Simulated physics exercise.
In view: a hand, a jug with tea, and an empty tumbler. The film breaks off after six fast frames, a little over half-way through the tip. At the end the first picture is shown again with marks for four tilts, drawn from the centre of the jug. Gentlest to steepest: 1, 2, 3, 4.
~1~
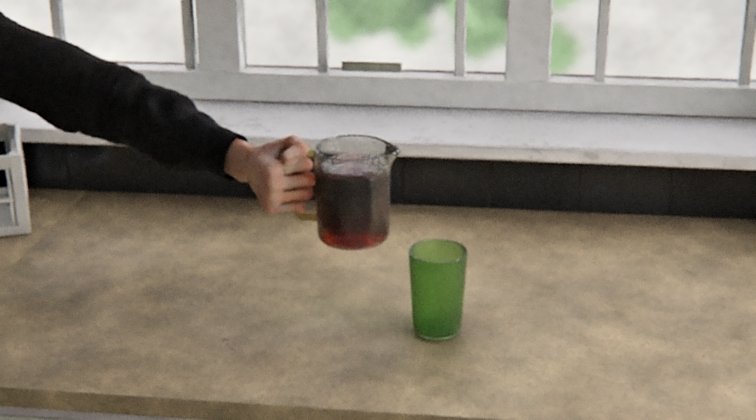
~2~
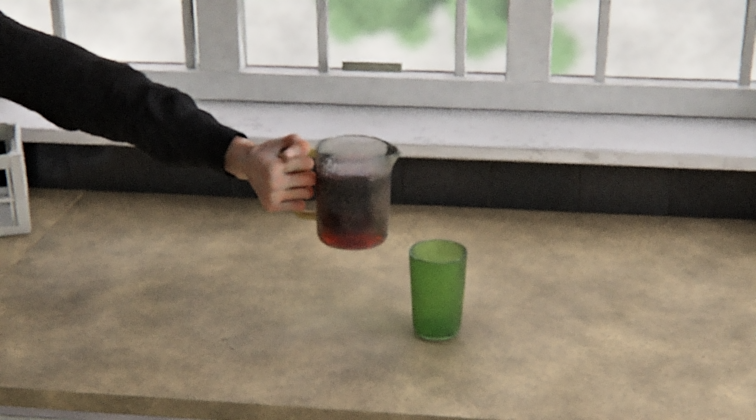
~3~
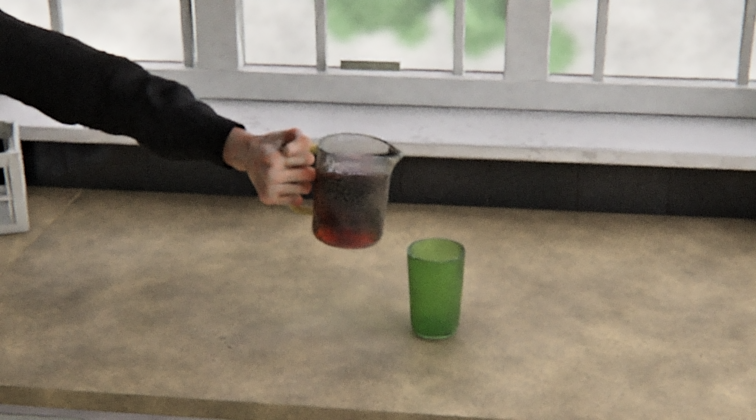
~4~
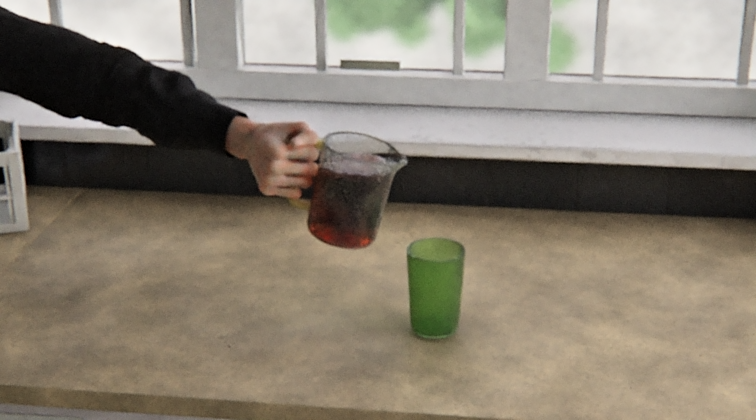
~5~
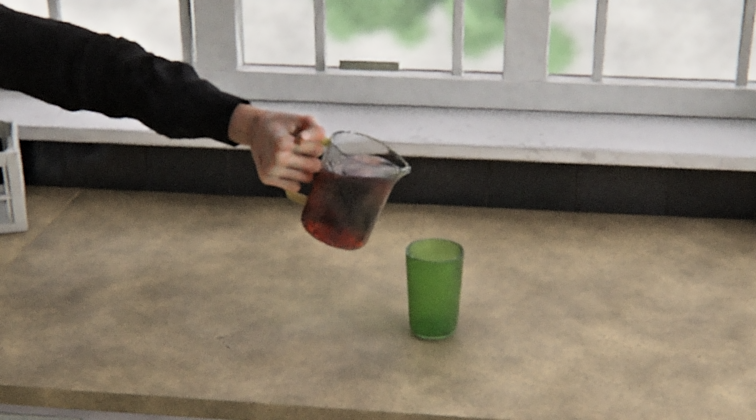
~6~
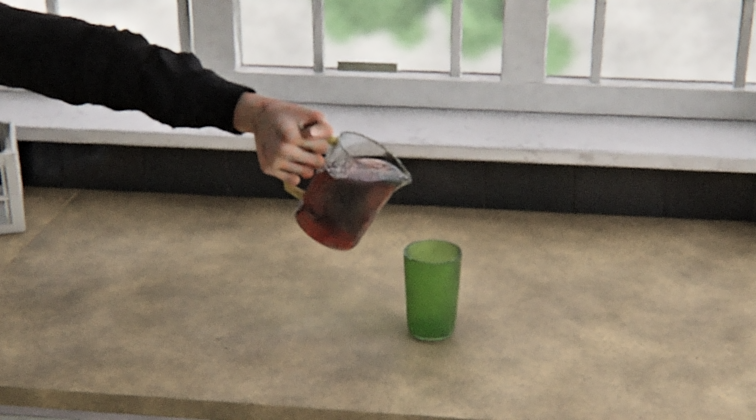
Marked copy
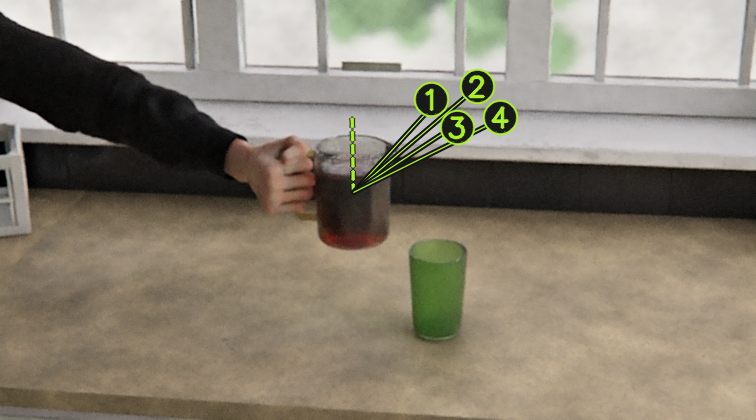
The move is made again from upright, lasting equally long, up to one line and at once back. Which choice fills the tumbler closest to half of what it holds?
4 works best here.
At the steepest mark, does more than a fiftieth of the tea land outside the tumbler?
No, it does not.
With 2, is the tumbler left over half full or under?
Under.
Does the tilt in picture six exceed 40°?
No, it does not.
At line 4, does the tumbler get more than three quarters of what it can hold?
No, it does not.
In lime, 1 at (423, 115); 2 at (464, 97); 3 at (441, 134); 4 at (485, 126).
If 1 is chosen, the tumbler ends with about 15 % of what it can hold.
If 2 is chosen, the tumbler ends with about 25 % of what it can hold.
If 3 is chosen, the tumbler ends with about 38 % of what it can hold.
If 4 is chosen, the tumbler ends with about 53 % of what it can hold.
